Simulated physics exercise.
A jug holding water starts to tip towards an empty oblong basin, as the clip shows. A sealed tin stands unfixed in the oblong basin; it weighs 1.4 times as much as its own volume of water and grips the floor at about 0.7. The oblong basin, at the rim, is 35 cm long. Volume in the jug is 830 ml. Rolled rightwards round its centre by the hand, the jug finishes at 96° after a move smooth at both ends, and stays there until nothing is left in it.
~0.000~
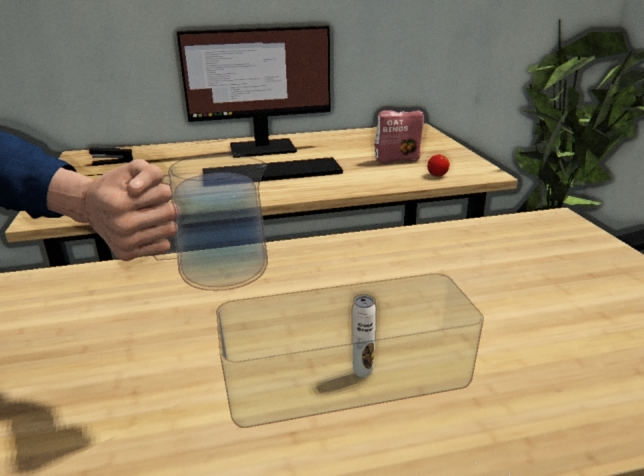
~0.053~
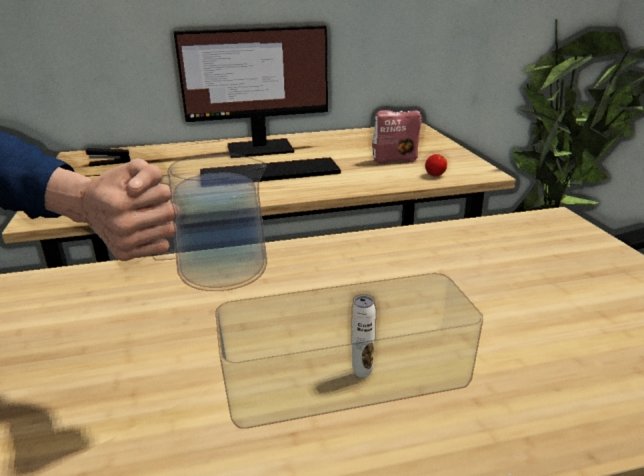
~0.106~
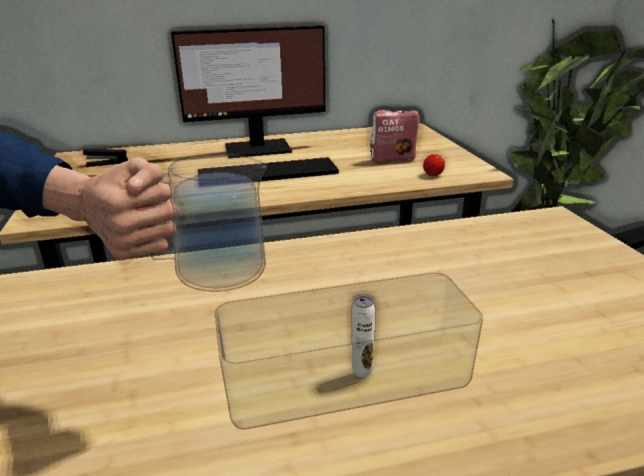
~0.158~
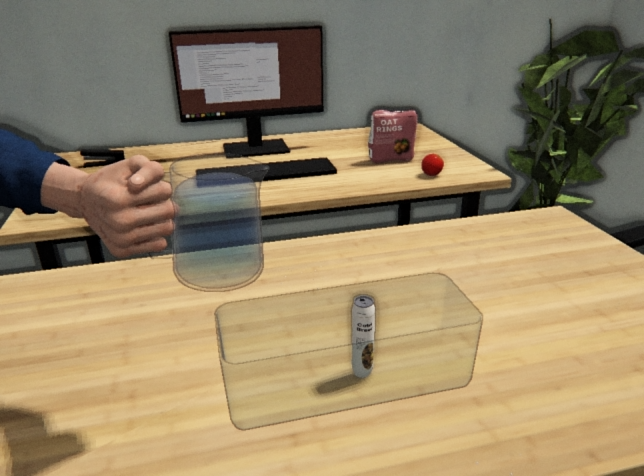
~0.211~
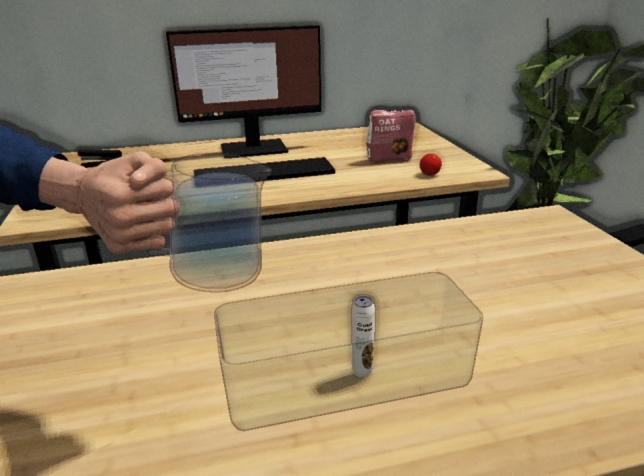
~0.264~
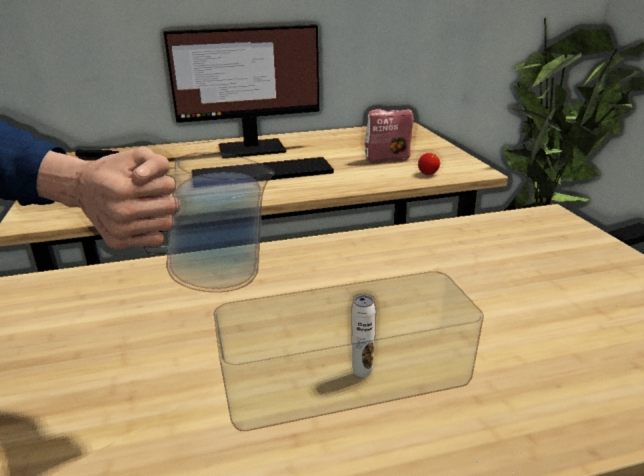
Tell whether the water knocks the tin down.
It ends up tipped.
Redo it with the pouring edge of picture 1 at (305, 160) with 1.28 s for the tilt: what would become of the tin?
Then the tin remains standing.
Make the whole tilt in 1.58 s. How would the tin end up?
Well, the tin simply tips.
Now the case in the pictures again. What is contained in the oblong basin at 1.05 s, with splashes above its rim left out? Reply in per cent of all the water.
Looks like about 26 % of the whole amount.
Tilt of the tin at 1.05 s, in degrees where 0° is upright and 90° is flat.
I'd say it is close to 0 degrees off upright.
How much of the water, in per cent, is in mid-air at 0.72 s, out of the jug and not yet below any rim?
Around 7 in a hundred.
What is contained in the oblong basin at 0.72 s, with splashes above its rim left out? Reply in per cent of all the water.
Near 0 in a hundred.
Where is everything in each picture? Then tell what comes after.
The first frame shows tilt 0°; pouring edge (266, 163); surface from (174, 189) to (255, 181); the oblong basin's rim runs from (219, 333) to (465, 297); the tin's top is at (364, 305).
The second frame shows tilt 0°; pouring edge (266, 163); surface from (173, 189) to (254, 181).
The third frame shows tilt 2°; pouring edge (267, 164); surface from (173, 188) to (255, 182).
The fourth frame shows tilt 4°; pouring edge (268, 166); surface from (174, 189) to (256, 181).
The fifth frame shows tilt 6°; pouring edge (271, 168); surface from (174, 189) to (258, 181).
The sixth frame shows tilt 10°; pouring edge (274, 171); surface from (176, 190) to (260, 181).
After 0.72 s the tilt is 57° and 93 per cent is still to pour; the tin stands where it began.
After 1.05 s the tilt is 89° and 55 per cent is still to pour; the tin stands where it began.
After 1.40 s the tilt is 96° and 17 per cent is still to pour; the tin lies on its side.
After 1.78 s the tilt is 96° and 6 per cent is still to pour; the tin lies on its side.
In the end the tin lies on its side.
